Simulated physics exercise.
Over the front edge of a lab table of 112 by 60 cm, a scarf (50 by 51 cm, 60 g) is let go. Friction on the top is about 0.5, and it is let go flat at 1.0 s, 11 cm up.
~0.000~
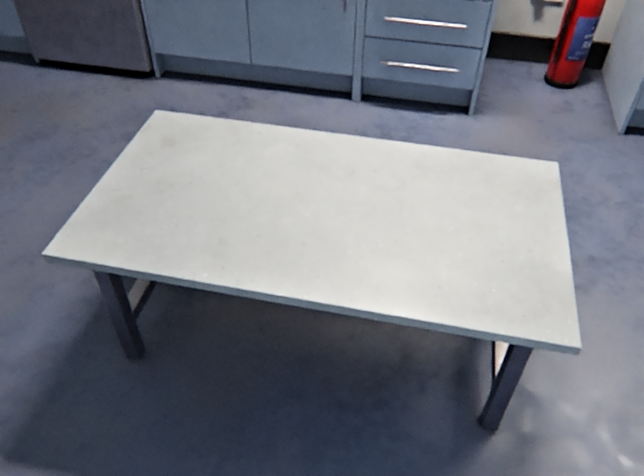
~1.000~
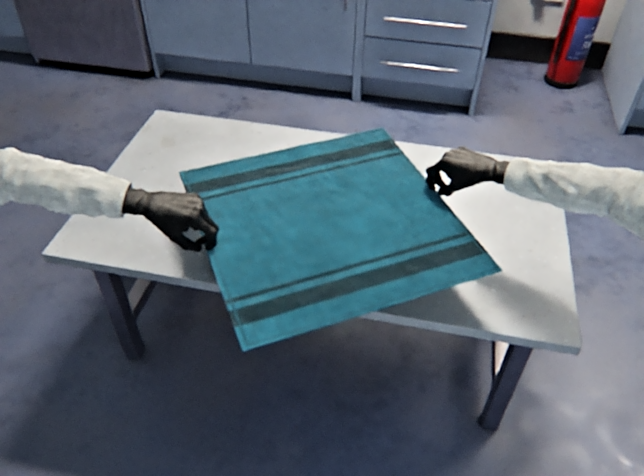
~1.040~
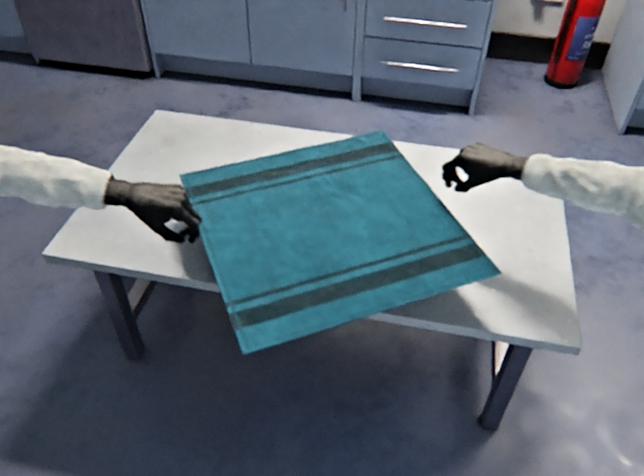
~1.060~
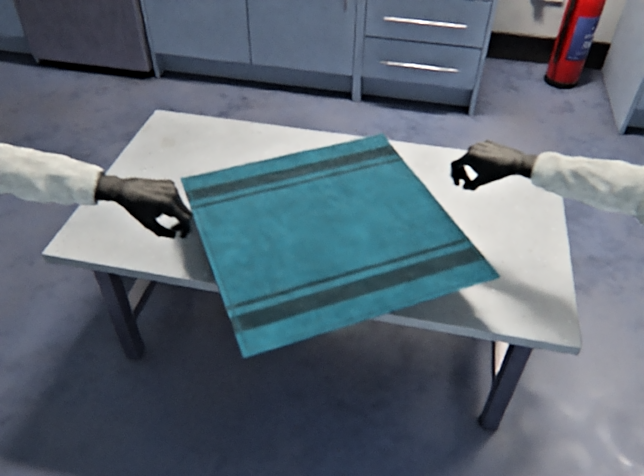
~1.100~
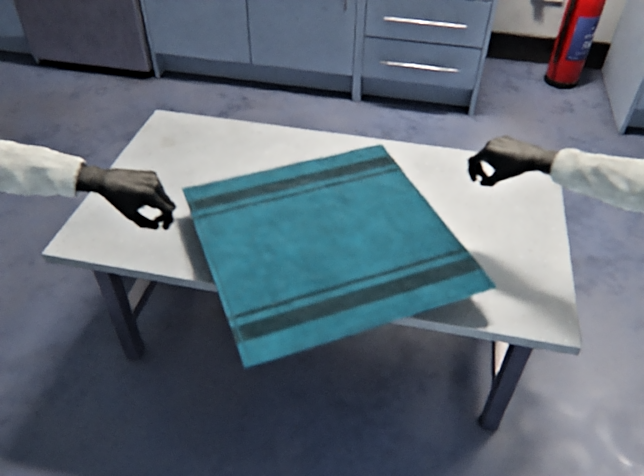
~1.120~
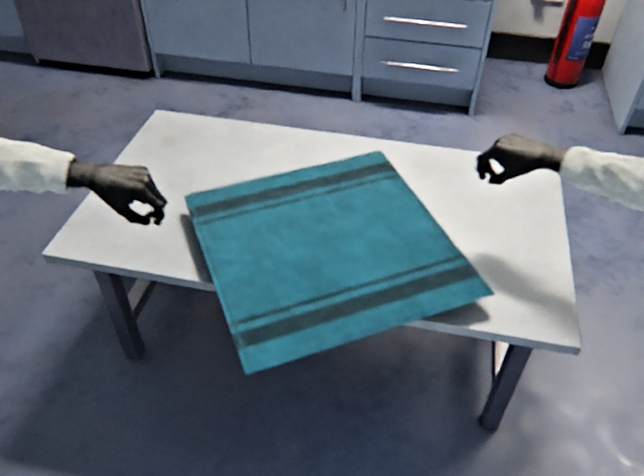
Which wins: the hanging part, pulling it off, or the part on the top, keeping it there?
The part on top wins and it stays.
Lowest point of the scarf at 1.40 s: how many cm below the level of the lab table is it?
About 10 cm.
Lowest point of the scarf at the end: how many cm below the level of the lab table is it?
22 cm or so.
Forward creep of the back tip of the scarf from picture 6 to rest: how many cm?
Roughly 0 cm forward.
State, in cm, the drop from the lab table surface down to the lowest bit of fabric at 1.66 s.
16 cm, approximately.
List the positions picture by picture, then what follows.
Shows, the bare lab table, in the first frame.
Shows, scarf corners (243, 352) (179, 172) (383, 128) (503, 271), in the second frame.
Shows, scarf corners (243, 354) (180, 175), in the third frame.
Shows, scarf corners (244, 358) (180, 179), in the fourth frame.
Shows, scarf corners (245, 368) (182, 189), in the fifth frame.
Shows, scarf corners (246, 375) (184, 196) (381, 151) (495, 295), in the sixth frame.
By 1.4 s, 80 % of the scarf is still over the top.
By 1.7 s, 80 % of the scarf is still over the top.
By 1.9 s, 80 % of the scarf is still over the top.
By 2.2 s, 80 % of the scarf is still over the top.
By 4.4 s, 80 % of the scarf is still over the top.
